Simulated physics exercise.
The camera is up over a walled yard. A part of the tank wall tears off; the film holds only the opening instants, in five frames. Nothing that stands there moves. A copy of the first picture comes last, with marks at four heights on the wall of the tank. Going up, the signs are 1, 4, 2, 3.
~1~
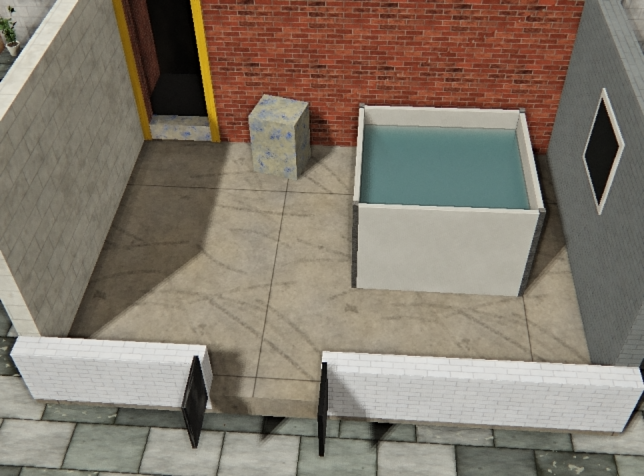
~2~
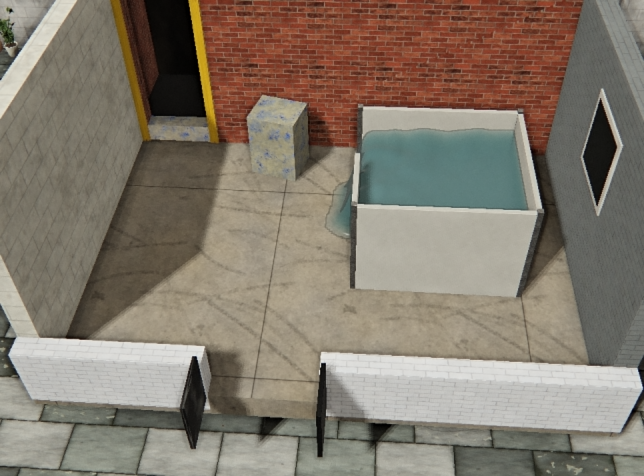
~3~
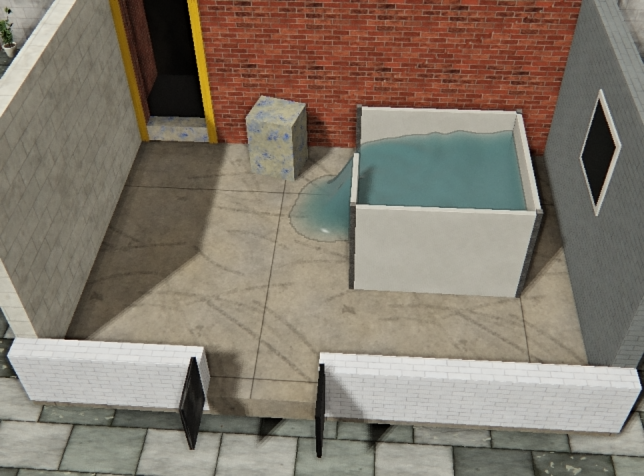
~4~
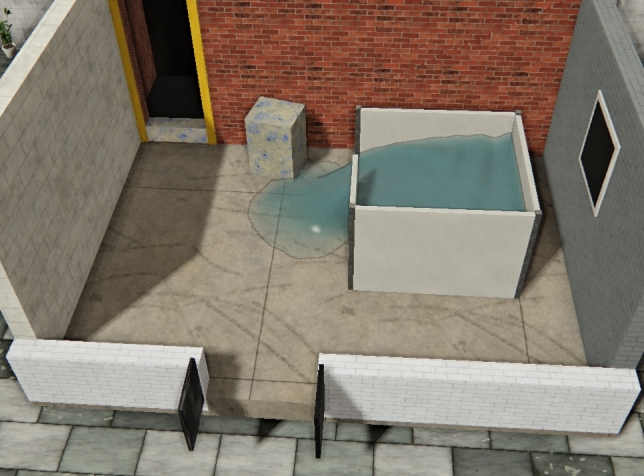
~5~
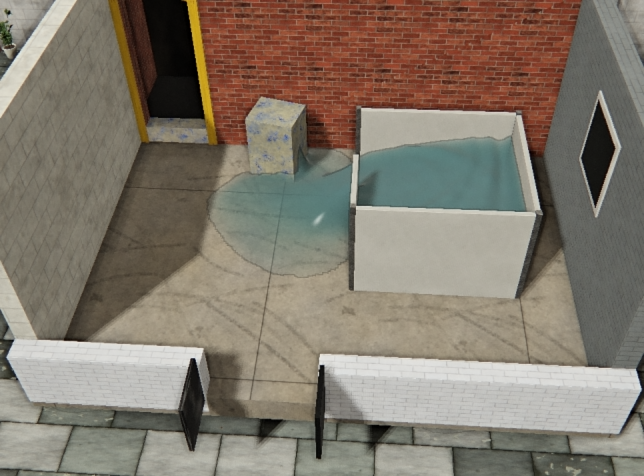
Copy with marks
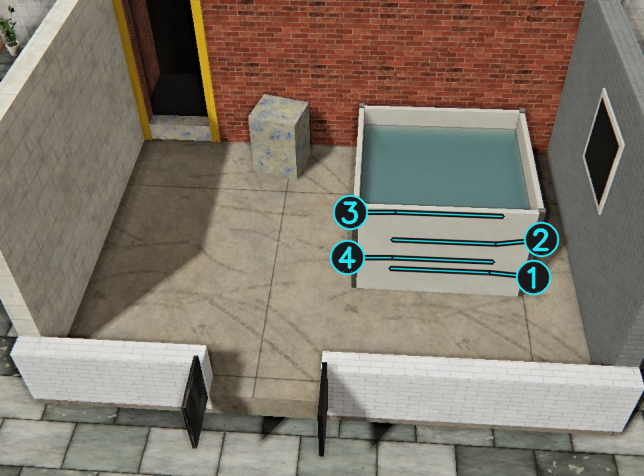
We see a walled yard with a speckled block and a pale tank of water; water pours out through the tank's left side and spreads leftward across the paved ground in a widening pool, reaching around the block's base.
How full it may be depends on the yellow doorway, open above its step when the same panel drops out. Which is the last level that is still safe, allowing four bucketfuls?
Take 2.
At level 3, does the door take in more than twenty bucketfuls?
No, it does not.
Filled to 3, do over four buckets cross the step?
Yes, that goes wrong.
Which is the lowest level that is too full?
3 it is.
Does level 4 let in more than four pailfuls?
No, that is safe.
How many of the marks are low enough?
Three of them.
On the marked copy, 1 at (440, 270); 2 at (444, 241); 3 at (448, 214); 4 at (441, 259); from the bottom up 1, 4, 2, 3.
With 1, nothing gets over.
With 2, a splash gets over, under a bucket.
With 3, about 8 bucketfuls get in.
With 4, nothing gets over.
